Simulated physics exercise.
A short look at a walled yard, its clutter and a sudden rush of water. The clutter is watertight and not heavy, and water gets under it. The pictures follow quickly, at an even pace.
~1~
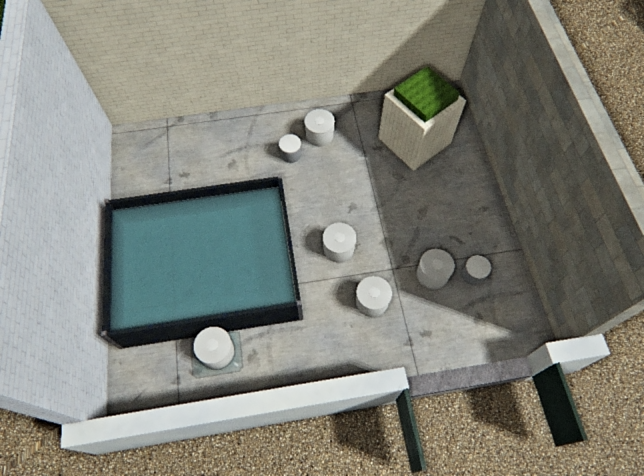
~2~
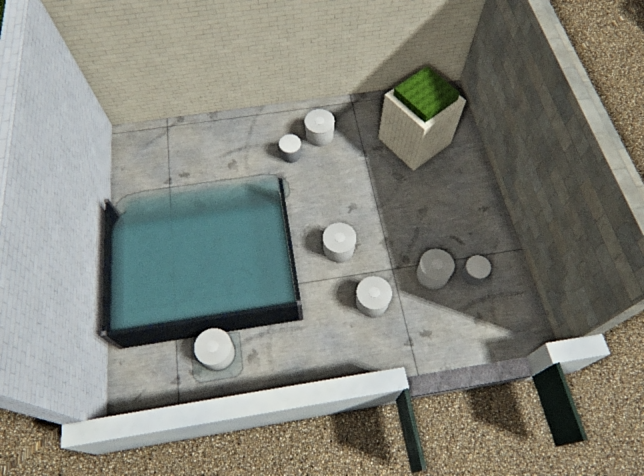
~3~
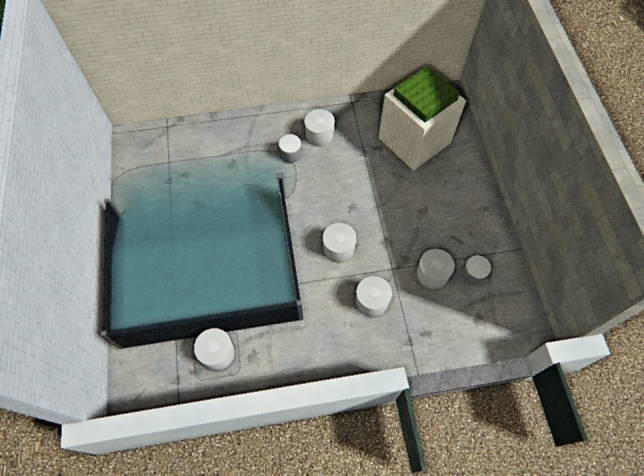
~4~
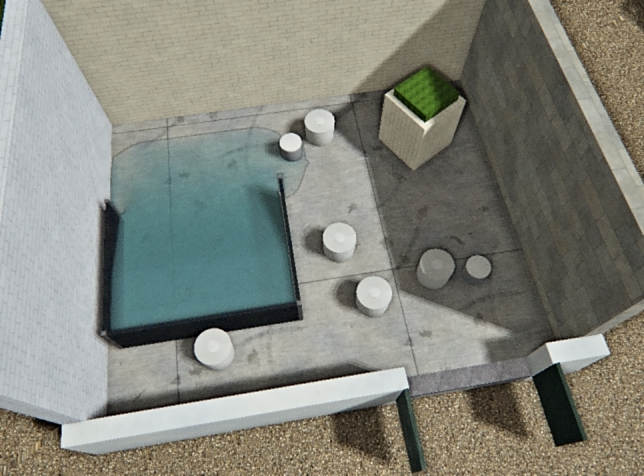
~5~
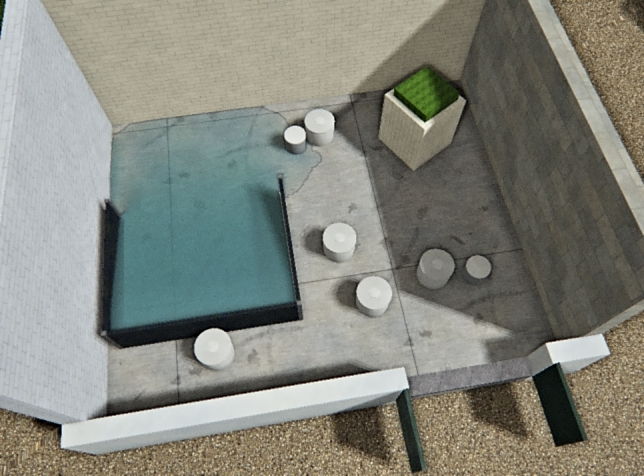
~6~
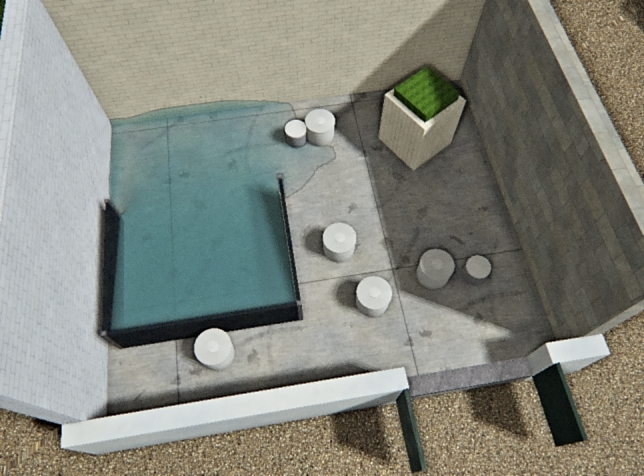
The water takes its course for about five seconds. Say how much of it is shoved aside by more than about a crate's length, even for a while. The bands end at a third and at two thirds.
Share: One to two thirds.
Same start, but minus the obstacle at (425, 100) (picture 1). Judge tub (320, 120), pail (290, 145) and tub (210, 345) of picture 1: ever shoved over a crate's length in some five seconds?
As listed: That far or more, shifted that much, no.
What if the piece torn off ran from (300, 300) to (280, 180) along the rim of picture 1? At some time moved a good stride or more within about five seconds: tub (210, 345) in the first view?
For that one: Less than that.
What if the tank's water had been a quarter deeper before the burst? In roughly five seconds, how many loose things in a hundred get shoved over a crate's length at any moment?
Some 60 per cent.
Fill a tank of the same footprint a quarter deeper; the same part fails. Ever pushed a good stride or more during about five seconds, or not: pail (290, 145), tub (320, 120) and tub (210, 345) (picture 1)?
As listed: Yes, swept aside, under that.
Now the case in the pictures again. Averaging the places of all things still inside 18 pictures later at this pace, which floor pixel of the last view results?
Close to (391, 251).
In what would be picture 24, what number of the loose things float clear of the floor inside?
That makes 1.
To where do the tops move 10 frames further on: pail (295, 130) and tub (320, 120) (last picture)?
Around (411, 92) and (366, 123).
A moment on, 1 of 7 are well off their spots; 1 afloat.
Next, 2 of 7 are well off their spots; 1 afloat.
Later, 2 of 7 are well off their spots; 1 afloat.
In the end, 4 of 7 are well off their spots, and 4 have been at some point; 2 afloat.
